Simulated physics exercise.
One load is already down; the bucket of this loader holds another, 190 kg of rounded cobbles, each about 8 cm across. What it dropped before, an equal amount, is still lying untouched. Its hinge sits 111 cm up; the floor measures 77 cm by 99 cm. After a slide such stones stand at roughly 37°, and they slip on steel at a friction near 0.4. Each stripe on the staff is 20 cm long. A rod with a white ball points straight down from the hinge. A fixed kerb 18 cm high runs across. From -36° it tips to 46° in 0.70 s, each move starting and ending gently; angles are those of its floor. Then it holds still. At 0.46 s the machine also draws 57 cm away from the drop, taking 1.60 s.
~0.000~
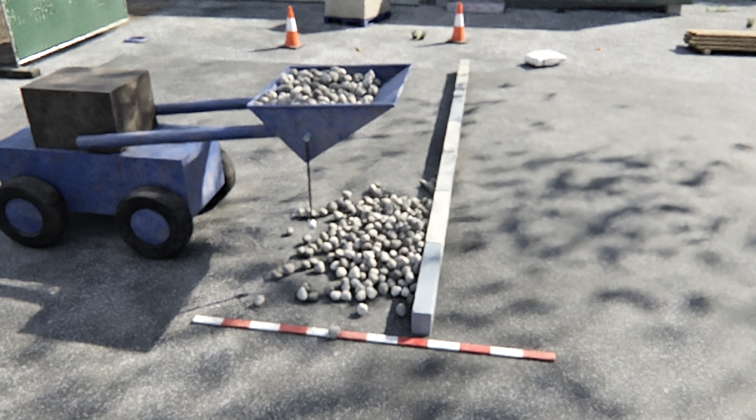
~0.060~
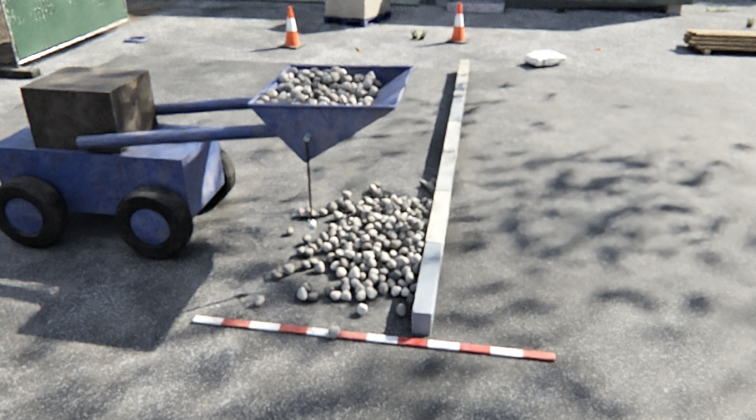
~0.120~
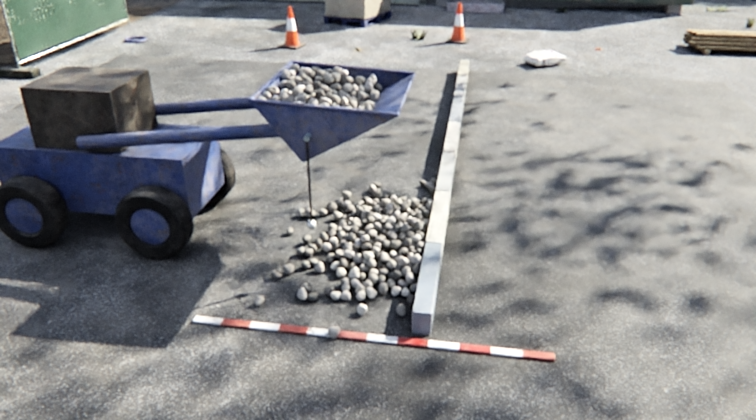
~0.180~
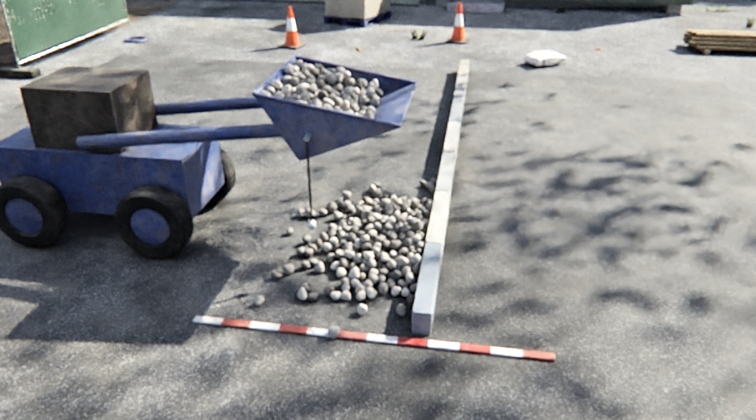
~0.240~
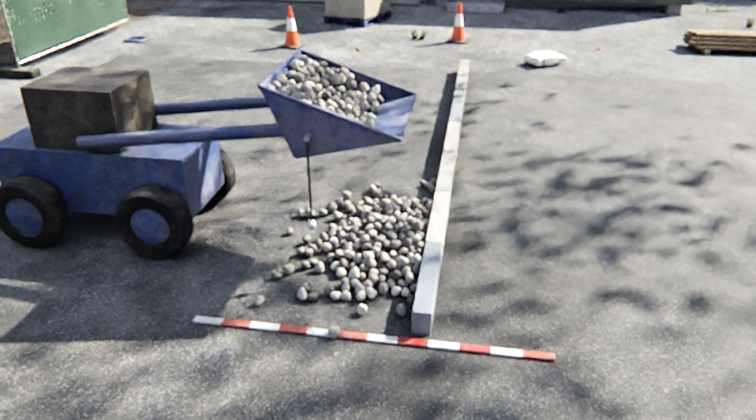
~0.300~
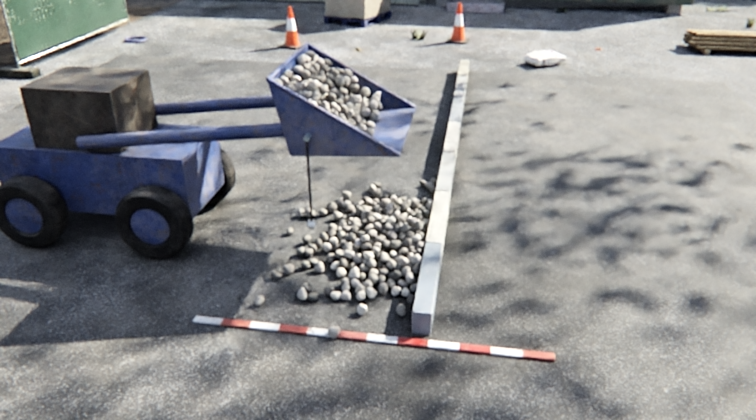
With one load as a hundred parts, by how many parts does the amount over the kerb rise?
Some 5 per cent is added.
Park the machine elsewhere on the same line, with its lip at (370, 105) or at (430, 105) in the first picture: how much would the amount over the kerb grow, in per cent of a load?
About 0 and 25 per cent.
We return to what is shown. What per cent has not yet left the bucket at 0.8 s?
It holds some 65 per cent.
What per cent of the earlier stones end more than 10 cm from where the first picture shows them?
Roughly 5 per cent of them.
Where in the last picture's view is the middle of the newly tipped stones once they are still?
Near (392, 229).
After 0.5 s the floor is at 33°; in per cent of one load, 100 in the bucket, 100 on this side of the kerb; the foremost stones are at (422, 247).
After 0.8 s the floor is at 46°; in per cent of one load, 67 in the bucket, 133 on this side of the kerb; the foremost stones are at (422, 247).
After 2.5 s the floor is at 46°; in per cent of one load, 0 in the bucket, 195 on this side of the kerb, 5 over the kerb; the foremost stones are at (535, 261).
After 5.0 s the floor is at 46°; in per cent of one load, 0 in the bucket, 195 on this side of the kerb, 5 over the kerb; the foremost stones are at (535, 261). Net gain over the kerb, 5.
